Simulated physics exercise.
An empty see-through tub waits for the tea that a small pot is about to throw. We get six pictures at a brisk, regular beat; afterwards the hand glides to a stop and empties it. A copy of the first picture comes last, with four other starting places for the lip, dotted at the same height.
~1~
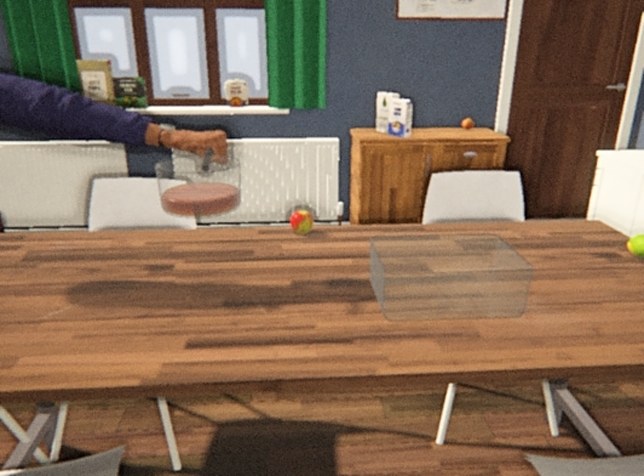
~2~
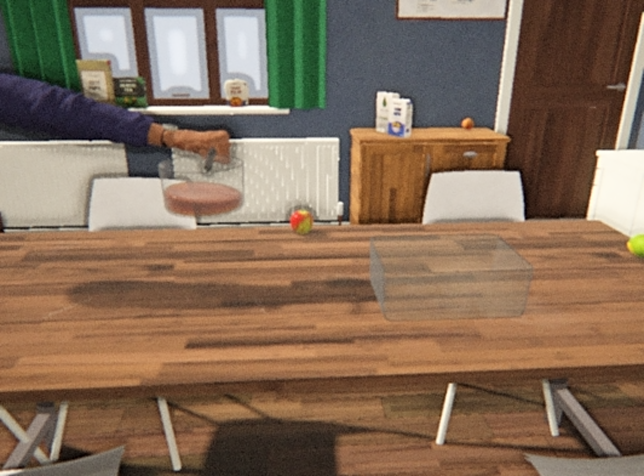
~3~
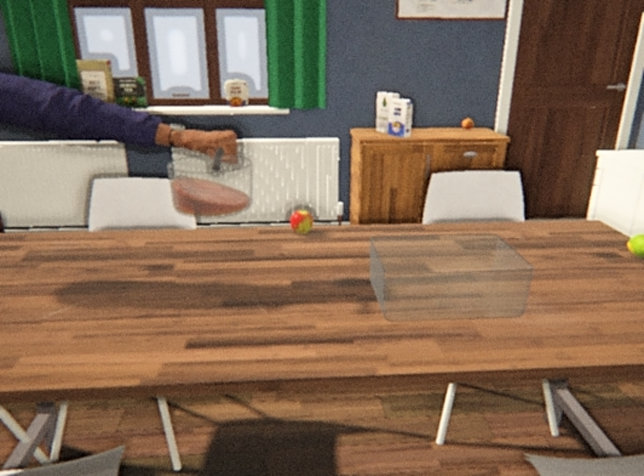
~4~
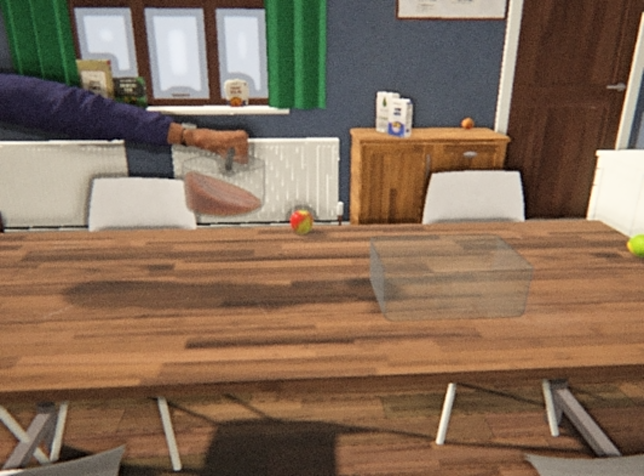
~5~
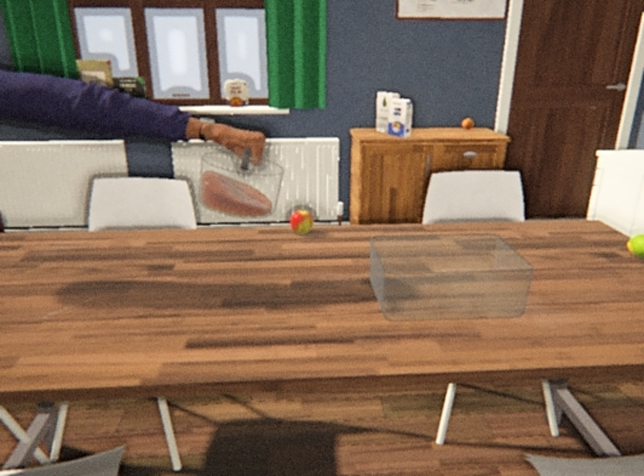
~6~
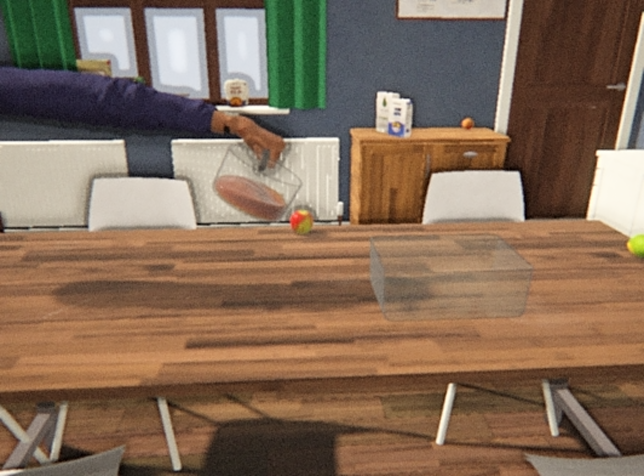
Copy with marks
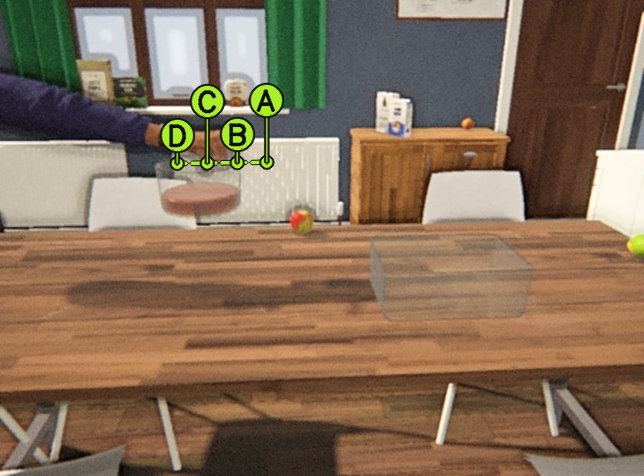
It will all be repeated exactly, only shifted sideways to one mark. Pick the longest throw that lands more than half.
A is the one.
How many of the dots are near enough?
One of them.
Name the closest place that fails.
The answer is B.
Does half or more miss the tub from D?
Yes.
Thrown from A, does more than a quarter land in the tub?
Yes, clearly.
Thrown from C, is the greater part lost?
Yes, that goes wrong.
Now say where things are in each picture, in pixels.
Upright, lip at (239, 162); tub from (383, 320) to (523, 315); nothing has left yet.
Upright, lip at (242, 162); nothing has left yet.
Upright, lip at (250, 162); nothing has left yet.
Upright, lip at (264, 163); nothing has left yet.
Tipped about 11°, lip at (283, 170); nothing has left yet.
Tipped about 29°, lip at (302, 182); nothing has left yet.
On the marked copy, A at (266, 162); B at (237, 162); C at (207, 163); D at (177, 163).
Choosing A, about 67 % lands in the tub, 25 % falls short and 8 % goes beside or beyond.
Choosing B, about 35 % lands in the tub, 60 % falls short and 5 % goes beside or beyond.
Choosing C, about 8 % lands in the tub, 90 % falls short.
Choosing D, about 0 % lands in the tub, 99 % falls short.
